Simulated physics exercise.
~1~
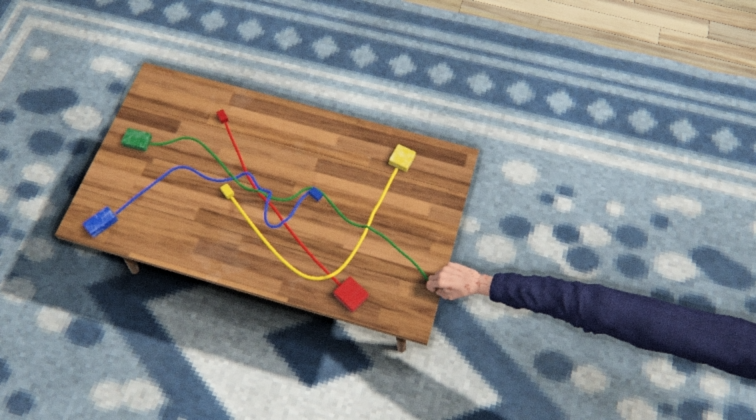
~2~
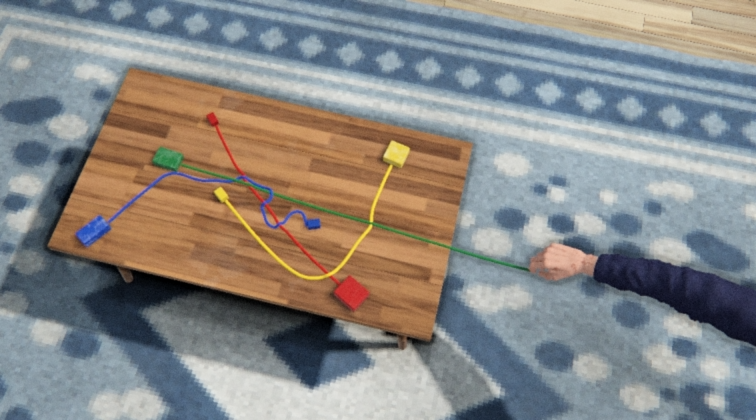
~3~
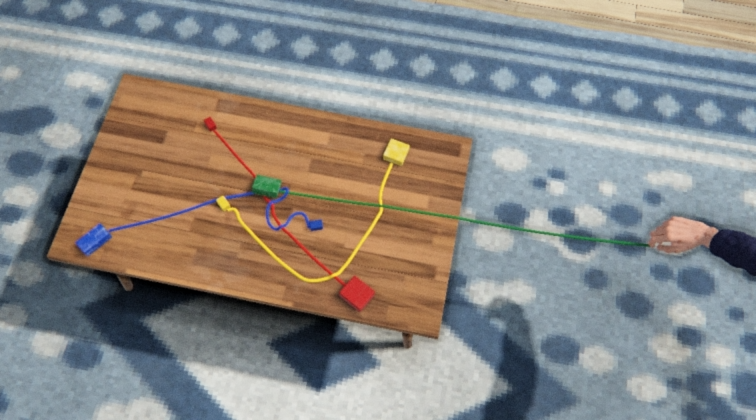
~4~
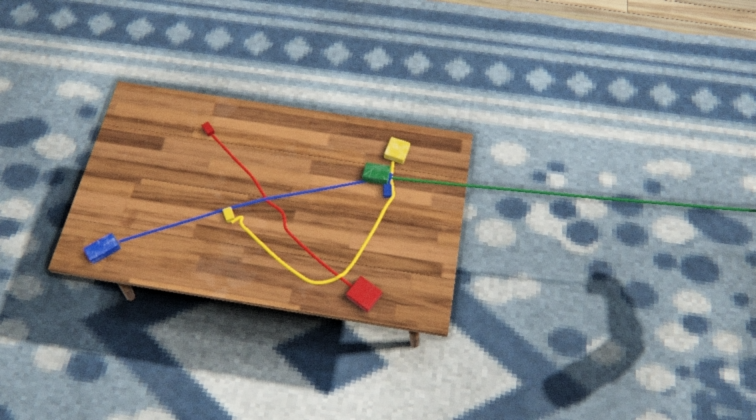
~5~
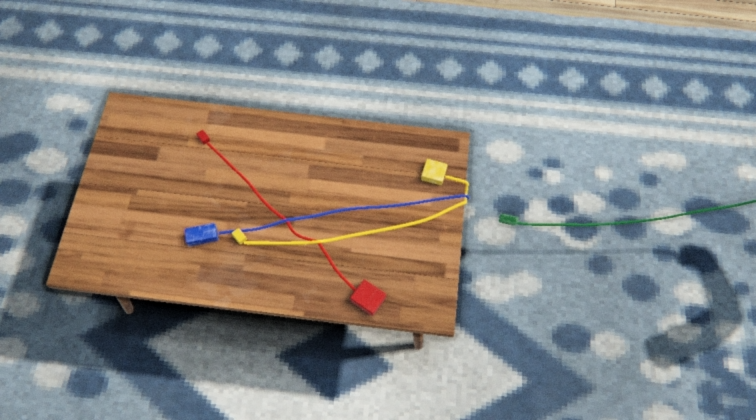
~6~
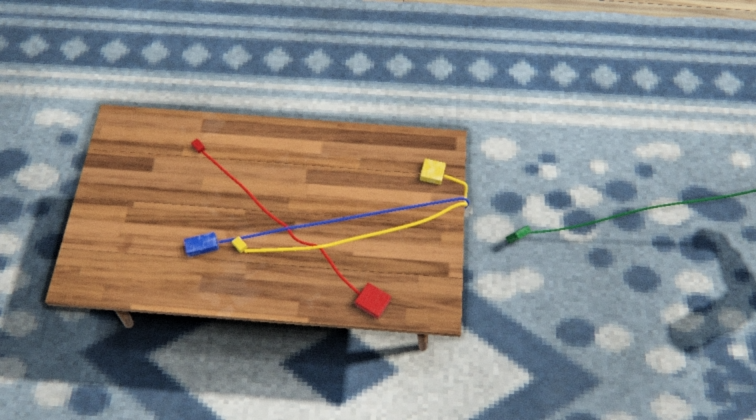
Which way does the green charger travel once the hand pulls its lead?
The green charger moves to the right, crossing the tabletop and going over the edge.
A green lead is pulled right by a hand across a wooden table, dragging the overlapping blue and yellow leads along. Its charger slides off the right edge, leaving the blue and yellow leads stretched to that edge while the red charger and plug stay put.
